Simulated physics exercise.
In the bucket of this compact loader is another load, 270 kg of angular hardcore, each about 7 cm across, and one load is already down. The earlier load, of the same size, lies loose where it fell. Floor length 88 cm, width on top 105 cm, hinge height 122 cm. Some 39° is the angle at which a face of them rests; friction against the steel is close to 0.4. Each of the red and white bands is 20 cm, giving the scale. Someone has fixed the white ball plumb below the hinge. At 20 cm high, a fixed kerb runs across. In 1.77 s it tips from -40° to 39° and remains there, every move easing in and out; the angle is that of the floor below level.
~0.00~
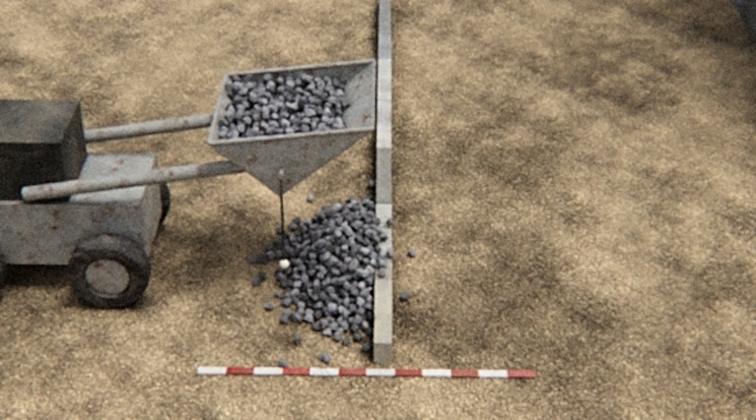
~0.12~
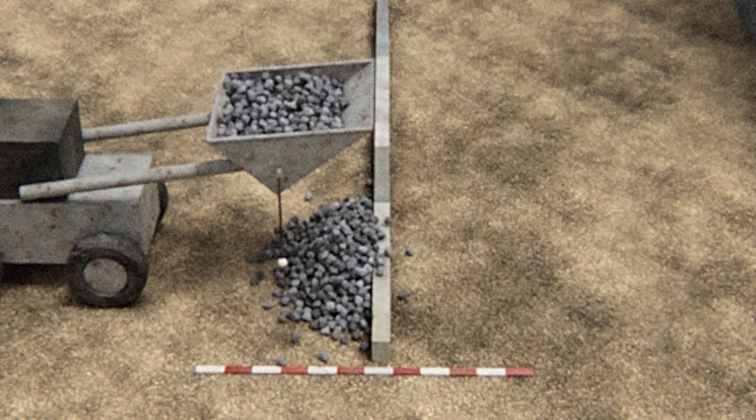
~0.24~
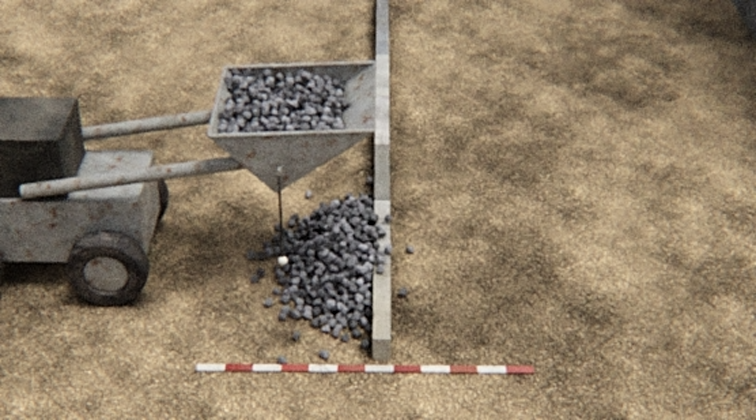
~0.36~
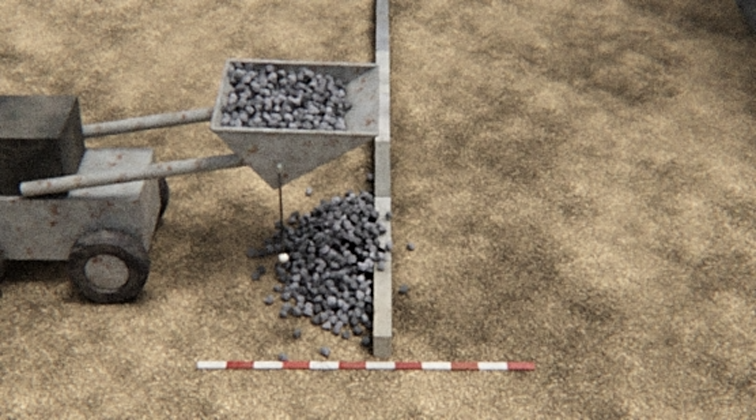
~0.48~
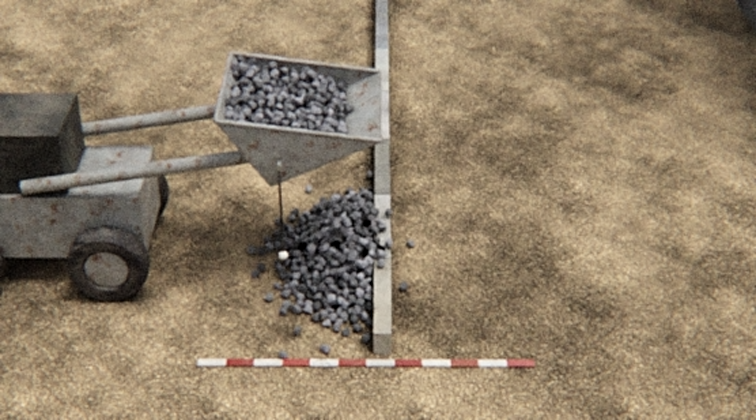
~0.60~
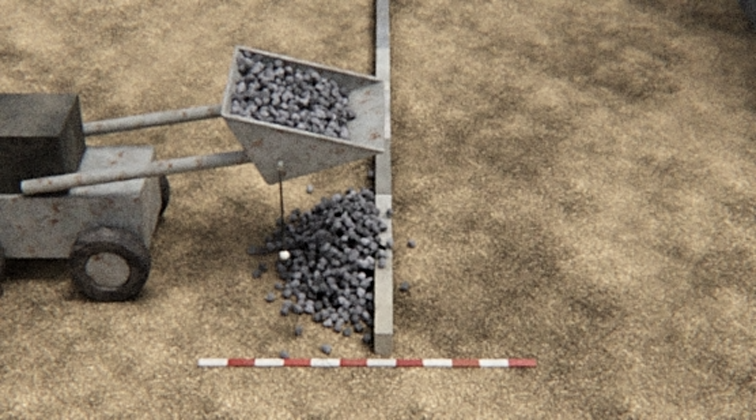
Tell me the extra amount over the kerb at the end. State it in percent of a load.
84 per cent.
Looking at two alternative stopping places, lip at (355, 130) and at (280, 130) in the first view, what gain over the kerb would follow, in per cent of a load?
About 55 per cent from the first spot and 0 per cent from the second.
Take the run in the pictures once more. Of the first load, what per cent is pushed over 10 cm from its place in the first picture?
I'd say roughly 0 per cent of them.
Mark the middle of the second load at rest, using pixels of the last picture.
(422, 248).
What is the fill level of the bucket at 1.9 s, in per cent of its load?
It holds some 50 per cent.
After 1.3 s the floor is at 27°; in per cent of one load, 100 in the bucket, 100 on this side of the kerb; the foremost stones are at (391, 247).
After 1.9 s the floor is at 39°; in per cent of one load, 49 in the bucket, 135 on this side of the kerb, 15 over the kerb; the foremost stones are at (427, 243).
After 2.2 s the floor is at 39°; in per cent of one load, 9 in the bucket, 133 on this side of the kerb, 58 over the kerb; the foremost stones are at (497, 250).
After 4.7 s the floor is at 39°; in per cent of one load, 0 in the bucket, 115 on this side of the kerb, 85 over the kerb; the foremost stones are at (534, 261). Net gain over the kerb, 84.
